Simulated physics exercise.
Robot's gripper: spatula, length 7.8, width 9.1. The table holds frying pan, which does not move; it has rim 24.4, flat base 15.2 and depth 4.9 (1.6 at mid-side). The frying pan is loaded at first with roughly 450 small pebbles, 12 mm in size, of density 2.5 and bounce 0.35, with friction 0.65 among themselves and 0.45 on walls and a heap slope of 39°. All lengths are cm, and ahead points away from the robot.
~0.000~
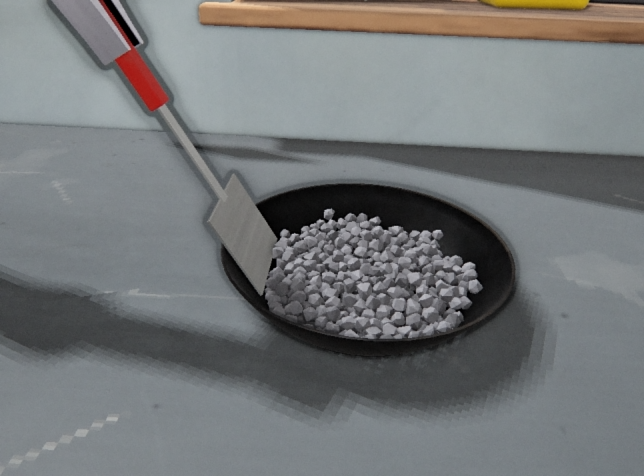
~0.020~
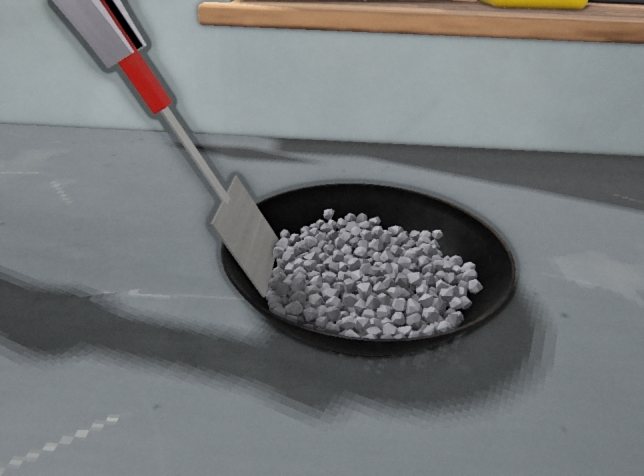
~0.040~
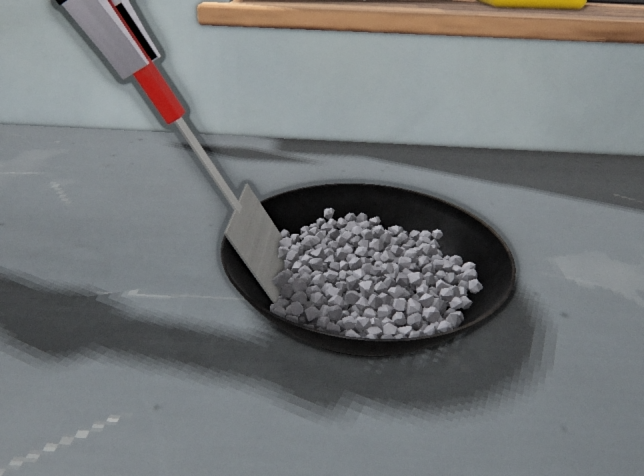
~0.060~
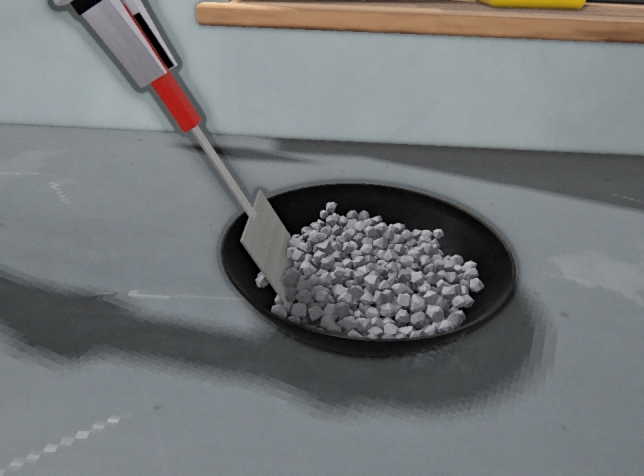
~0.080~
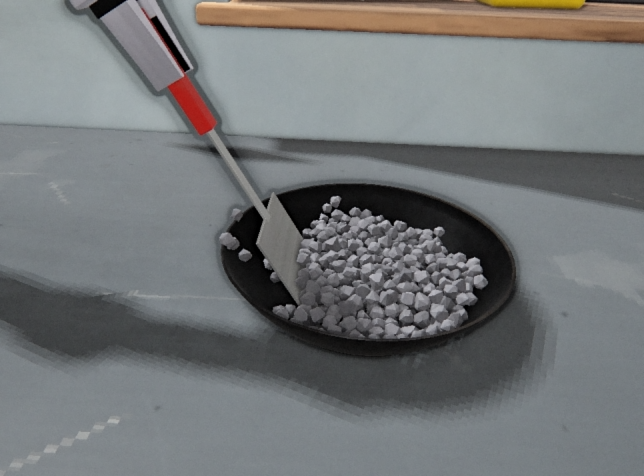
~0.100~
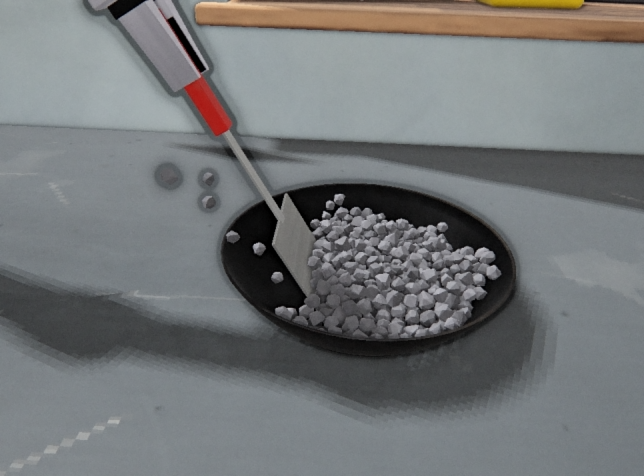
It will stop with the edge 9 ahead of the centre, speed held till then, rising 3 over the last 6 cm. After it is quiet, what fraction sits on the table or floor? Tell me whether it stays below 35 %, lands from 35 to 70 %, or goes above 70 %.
It lands from 35 to 70 %.
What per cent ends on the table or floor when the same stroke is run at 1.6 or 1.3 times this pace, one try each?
Some 50 per cent, then some 50 per cent, on the table or floor.
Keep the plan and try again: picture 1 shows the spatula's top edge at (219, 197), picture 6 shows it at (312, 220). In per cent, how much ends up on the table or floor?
50 %.
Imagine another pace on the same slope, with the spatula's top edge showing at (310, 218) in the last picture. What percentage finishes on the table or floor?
I'd say around 45 per cent.
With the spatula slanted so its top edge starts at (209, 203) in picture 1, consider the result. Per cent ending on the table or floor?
About 40 per cent.
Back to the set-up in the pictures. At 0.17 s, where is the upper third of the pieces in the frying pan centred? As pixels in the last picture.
(443, 256).
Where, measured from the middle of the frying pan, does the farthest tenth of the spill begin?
Around 30 centimetres from the centre.
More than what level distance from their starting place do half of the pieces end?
It comes out at about 10 cm.
By 0.17 s, sloping 60°, highest piece 30 above the table; 441 in the frying pan, 8 on the blade or in flight.
By 0.25 s, sloping 60°, highest piece 42 above the table; 419 in the frying pan, 30 on the blade or in flight.
By 0.49 s, sloping 60°, highest piece 44 above the table; 227 in the frying pan, 194 on the table or floor, 28 on the blade or in flight.
By 1.54 s, sloping 60°, highest piece 6 above the table; 227 in the frying pan, 222 on the table or floor.
Final count, 227 in the frying pan, 222 on the table or floor. That is 49 % on the table or floor.
